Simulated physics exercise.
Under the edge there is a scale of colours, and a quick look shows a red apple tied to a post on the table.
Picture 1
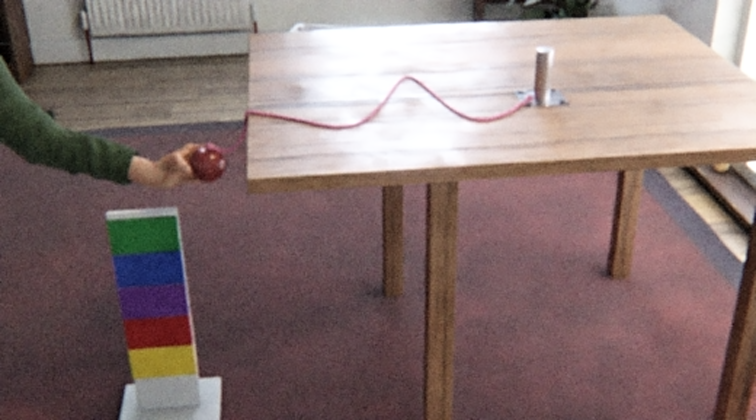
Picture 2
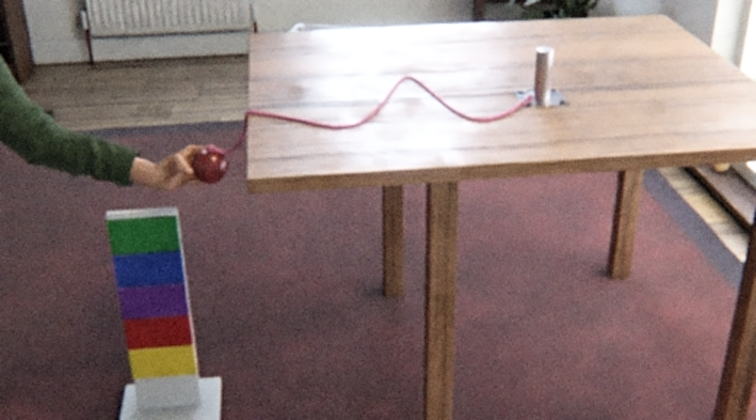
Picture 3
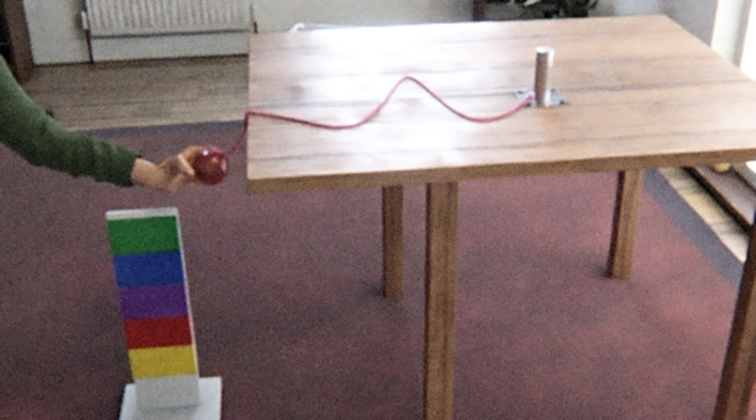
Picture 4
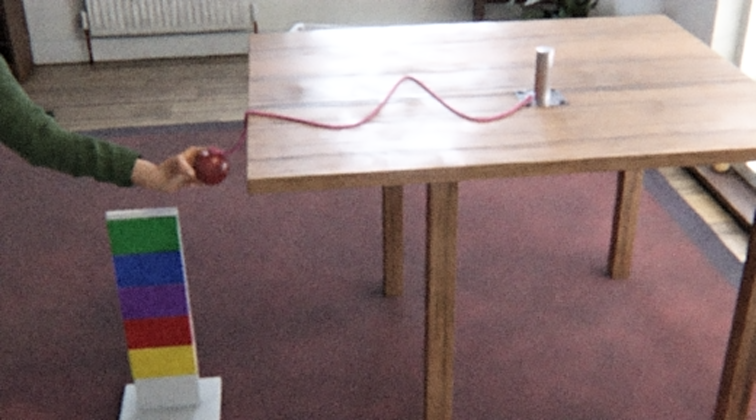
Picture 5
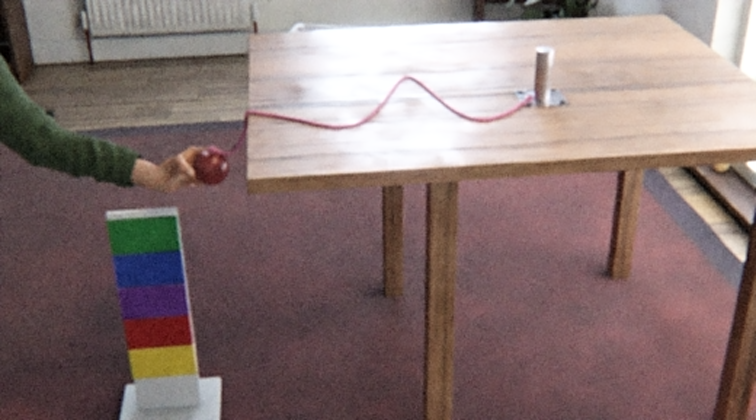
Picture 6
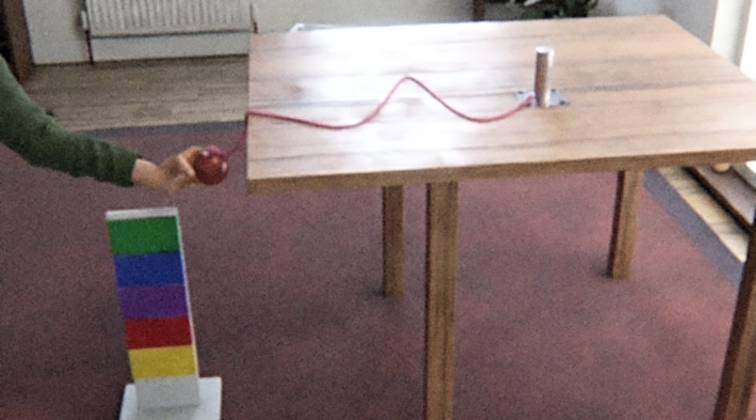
In a room with a wooden table, a hand holds a red ball beside the left edge, above an upright scale of colours, while a red cord runs loosely across the tabletop to a metal post; almost nothing moves.
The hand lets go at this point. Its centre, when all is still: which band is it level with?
It is level with the yellow band.
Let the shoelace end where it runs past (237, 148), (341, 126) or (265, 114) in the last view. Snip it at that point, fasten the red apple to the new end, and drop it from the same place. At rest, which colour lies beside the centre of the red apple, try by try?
Red; green; purple.
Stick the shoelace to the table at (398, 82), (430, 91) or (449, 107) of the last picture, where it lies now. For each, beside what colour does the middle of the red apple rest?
In that order: Blue; purple; red.
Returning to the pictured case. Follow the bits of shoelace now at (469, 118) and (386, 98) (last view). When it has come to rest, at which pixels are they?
Around (437, 102); the other one around (248, 123).
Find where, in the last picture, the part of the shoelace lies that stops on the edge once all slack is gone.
Go for the one at (388, 96).
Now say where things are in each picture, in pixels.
In the first picture, red apple (208, 164); green (144, 237); blue (149, 270); purple (154, 302); red (158, 333); yellow (163, 363).
In the second picture, red apple (209, 166); shoelace through (506, 113) (439, 99) (397, 83) (369, 118) (285, 117).
In the third picture, red apple (211, 167).
In the fourth picture, red apple (211, 167); shoelace through (506, 113) (439, 99) (397, 83) (369, 118) (285, 117).
In the fifth picture, red apple (211, 167).
In the sixth picture, red apple (211, 167); shoelace through (506, 113) (439, 99) (397, 83) (369, 118) (285, 117).
Soon after, apple near (273, 309); level with red.
Then, apple near (266, 355); level with yellow.
At rest, apple near (276, 351); level with yellow. At yellow.
